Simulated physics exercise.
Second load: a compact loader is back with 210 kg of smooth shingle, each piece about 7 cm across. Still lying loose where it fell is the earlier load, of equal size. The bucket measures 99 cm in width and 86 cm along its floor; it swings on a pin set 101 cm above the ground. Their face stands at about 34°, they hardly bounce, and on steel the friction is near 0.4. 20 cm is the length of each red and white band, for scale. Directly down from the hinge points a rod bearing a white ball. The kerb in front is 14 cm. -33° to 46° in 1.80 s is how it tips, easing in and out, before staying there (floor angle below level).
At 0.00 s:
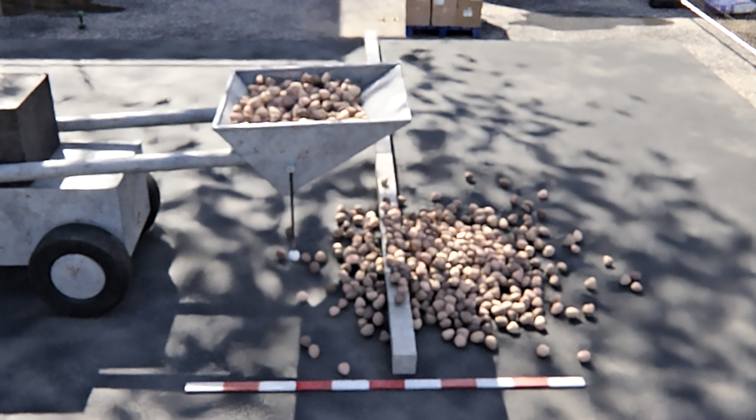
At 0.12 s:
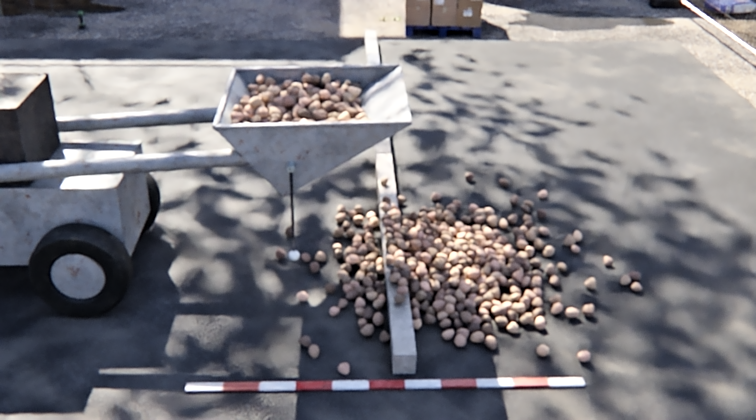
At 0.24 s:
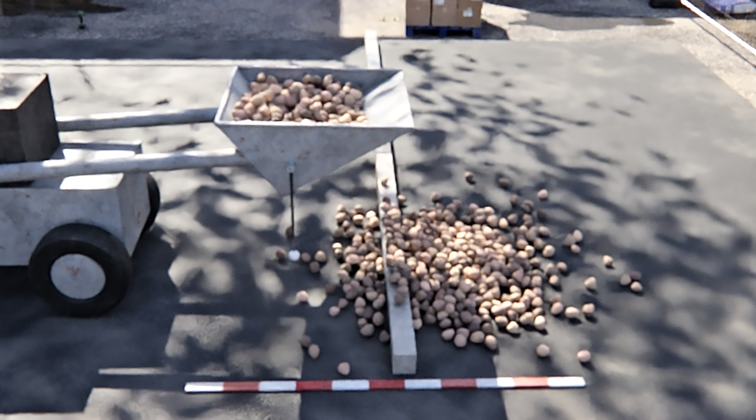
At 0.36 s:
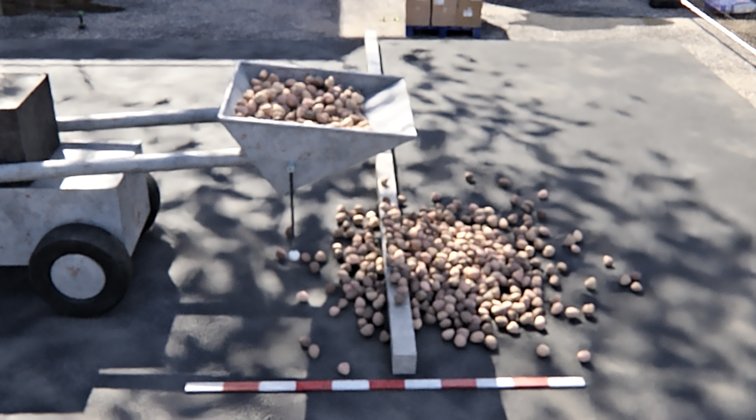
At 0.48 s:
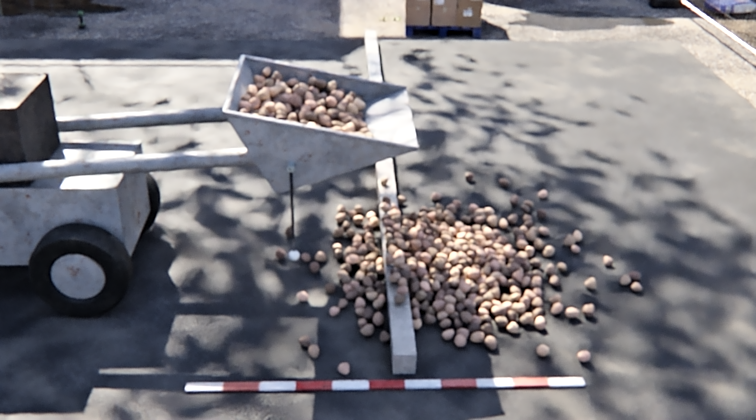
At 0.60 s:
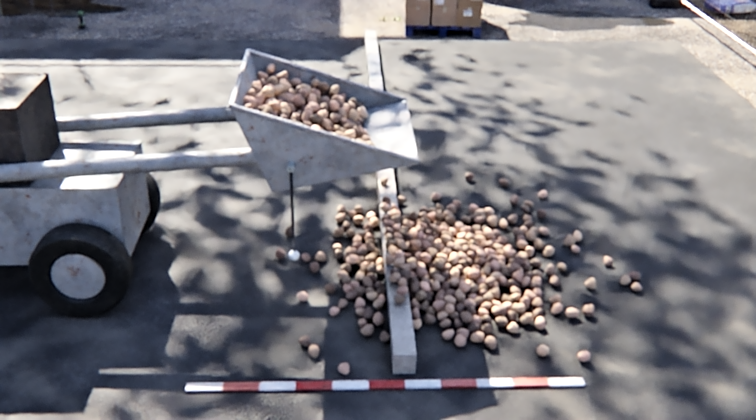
A metal bucket of round stones tilts slowly to the right above a scattered pile.
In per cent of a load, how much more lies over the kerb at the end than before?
Some 57 per cent more.
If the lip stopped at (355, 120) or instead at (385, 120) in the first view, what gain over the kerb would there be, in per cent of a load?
First place: Roughly 5 %; second place: Roughly 25 %.
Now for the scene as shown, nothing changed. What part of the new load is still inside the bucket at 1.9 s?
Near 10 per cent of the load is held.
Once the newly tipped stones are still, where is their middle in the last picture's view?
I'd put their centre close to (412, 256).
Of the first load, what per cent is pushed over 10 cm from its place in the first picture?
Estimate: 10 %, roughly.
After 1.4 s the floor is at 34°; in per cent of one load, 94 in the bucket, 28 on this side of the kerb, 78 over the kerb; the foremost stones are at (602, 264).
After 1.9 s the floor is at 46°; in per cent of one load, 8 in the bucket, 70 on this side of the kerb, 122 over the kerb; the foremost stones are at (602, 264).
After 2.2 s the floor is at 46°; in per cent of one load, 0 in the bucket, 65 on this side of the kerb, 135 over the kerb; the foremost stones are at (602, 264).
After 4.7 s the floor is at 46°; in per cent of one load, 0 in the bucket, 65 on this side of the kerb, 135 over the kerb; the foremost stones are at (607, 260). Net gain over the kerb, 57.
